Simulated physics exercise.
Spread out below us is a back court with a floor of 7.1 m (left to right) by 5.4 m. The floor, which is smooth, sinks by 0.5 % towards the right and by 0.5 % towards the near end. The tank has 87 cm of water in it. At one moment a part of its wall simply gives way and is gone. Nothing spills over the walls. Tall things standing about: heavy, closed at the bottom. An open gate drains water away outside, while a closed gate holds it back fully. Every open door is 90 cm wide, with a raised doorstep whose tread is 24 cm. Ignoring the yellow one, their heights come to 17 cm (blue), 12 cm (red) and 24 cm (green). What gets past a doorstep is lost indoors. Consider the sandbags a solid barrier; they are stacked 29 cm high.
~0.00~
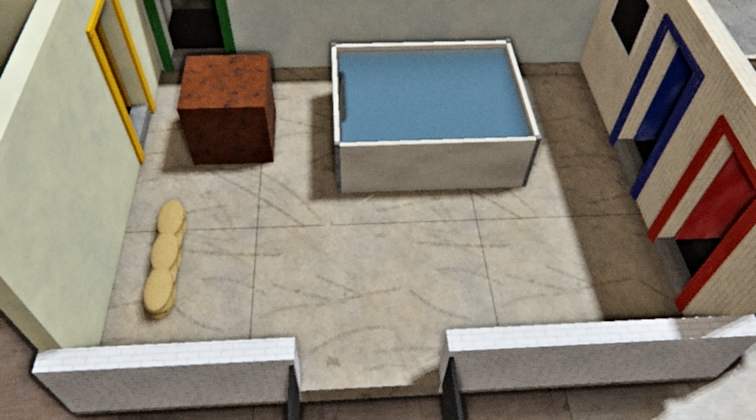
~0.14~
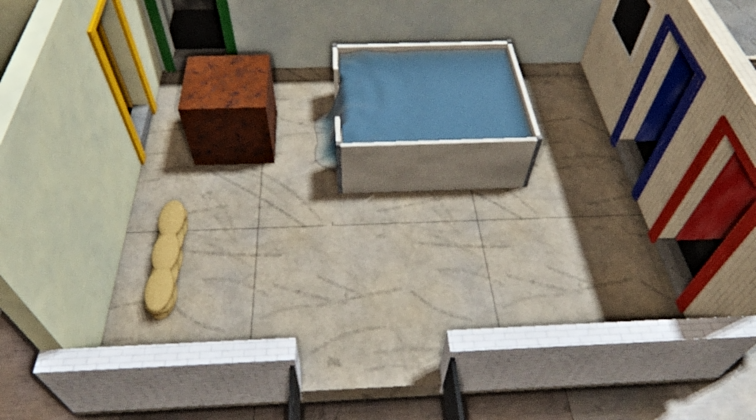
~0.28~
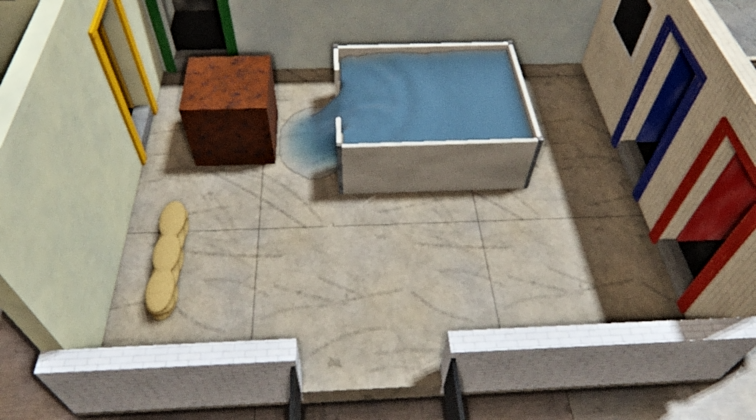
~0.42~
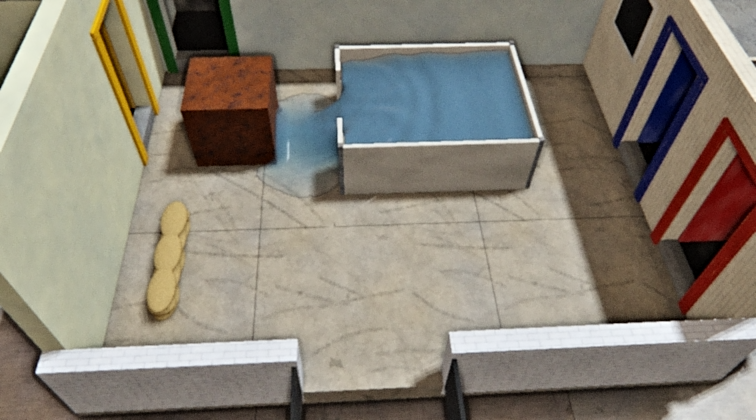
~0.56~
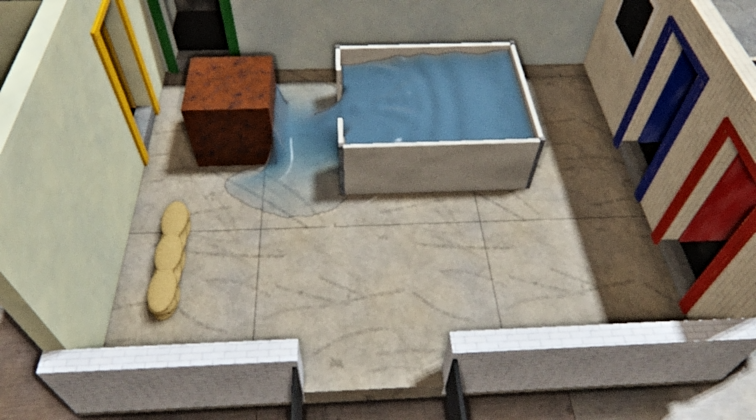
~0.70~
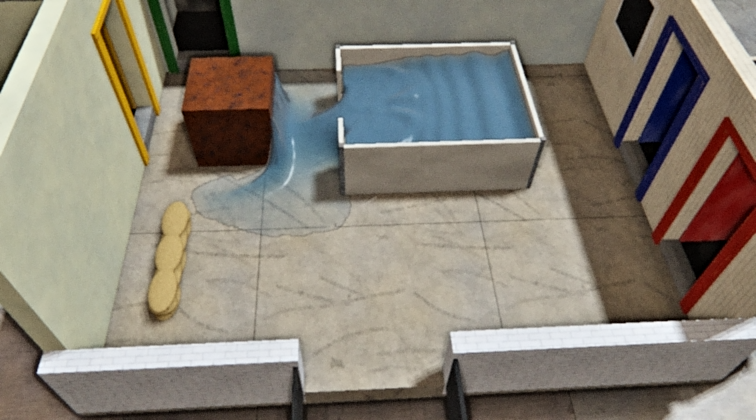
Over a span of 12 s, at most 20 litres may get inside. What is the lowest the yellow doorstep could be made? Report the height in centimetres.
Around 14 cm high.
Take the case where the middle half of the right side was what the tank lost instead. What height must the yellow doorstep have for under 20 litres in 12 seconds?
In that case about 12.0 cm.
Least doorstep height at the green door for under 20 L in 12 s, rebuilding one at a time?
Roughly 16 cm at the green door.
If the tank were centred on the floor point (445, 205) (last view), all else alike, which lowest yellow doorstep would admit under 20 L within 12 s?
Then it needs to be around 16 cm high.
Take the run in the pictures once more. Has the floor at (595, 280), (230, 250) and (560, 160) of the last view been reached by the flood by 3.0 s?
First bone-dry, second wet through, third bone-dry.
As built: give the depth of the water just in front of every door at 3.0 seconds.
Door by door, in centimetres - yellow 14, blue 0, red 0, green 18.
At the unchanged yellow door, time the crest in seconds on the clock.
Roughly 7.0 s.
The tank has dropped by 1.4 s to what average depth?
On average, around 65 cm.
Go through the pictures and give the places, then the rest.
The tank at (429, 93) is whole and still, 87 cm deep; the yellow door at (127, 83) is dry, in the first frame.
Water pours out at (340, 126) and has run 0.3 m, to (321, 159); about 8 cm deep outside, 87 cm at the back, in the second frame.
Water pours out at (341, 127) and has run 0.8 m, to (285, 152); about 13 cm deep outside, 87 cm at the back, in the third frame.
The front is at (264, 177), 1.2 m from the gap at (342, 128); 1.7 m2 of floor is wet, 87 cm left at the back, in the fourth frame.
Water pours out at (343, 128) and has run 1.7 m, to (231, 184); about 7 cm deep outside, 87 cm at the back, in the fifth frame.
The front is at (199, 198), 2.1 m from the gap at (343, 127); 3.9 m2 of floor is wet, 82 cm left at the back; 1.4 m in a straight line remain to the yellow door at (132, 85), in the sixth frame.
After 1.4 s water covers 25 % of the floor, deepest (67 cm) near (284, 138); it has not reached the yellow door.
After 3.0 s water covers 60 % of the floor, deepest (42 cm) near (284, 146); 14 cm at the yellow door, 0 litres in over its 21 cm doorstep.
After 12.0 s water covers 95 % of the floor, deepest (18 cm) near (444, 365); 9 cm at the yellow door, 0 litres in over its 21 cm doorstep.
At the yellow door as built, the water arrived by 1.8 s and peaked near 19 cm at 6.8 s.
Run again over the same 12 s with other heights there, 33 litres in over 12.5 cm, 7 litres over 17 cm. The limit of 20 litres is kept from about 14 cm up.
